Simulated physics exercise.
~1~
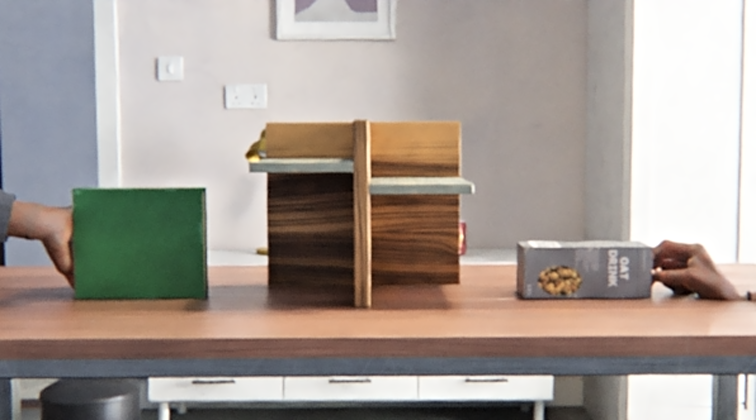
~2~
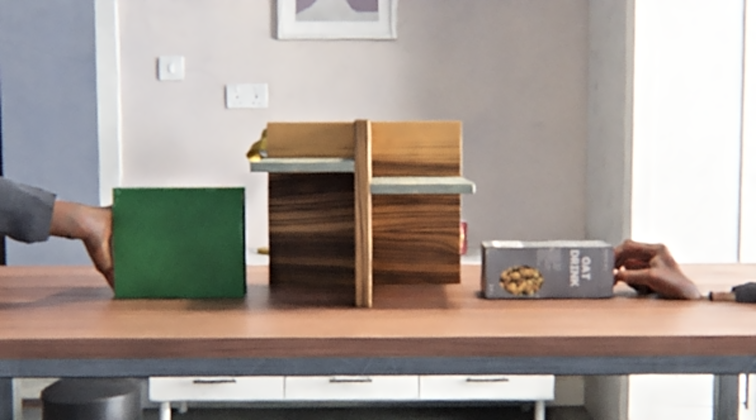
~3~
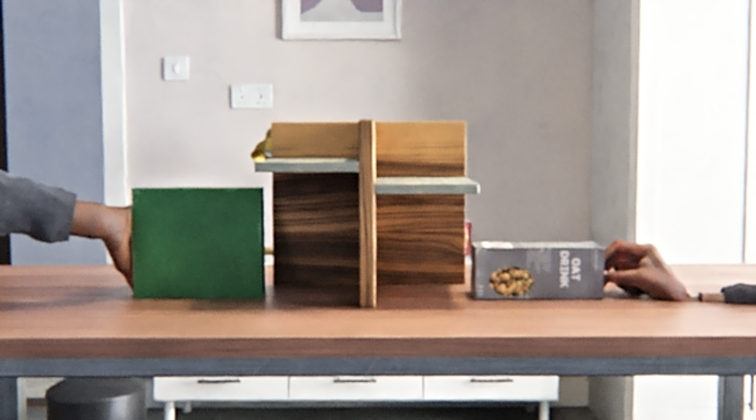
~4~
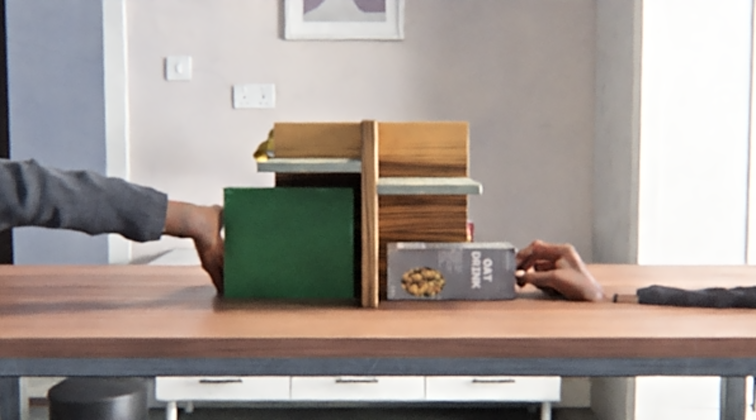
On a wooden table, two hands slide a green book and grey carton beneath low shelves.
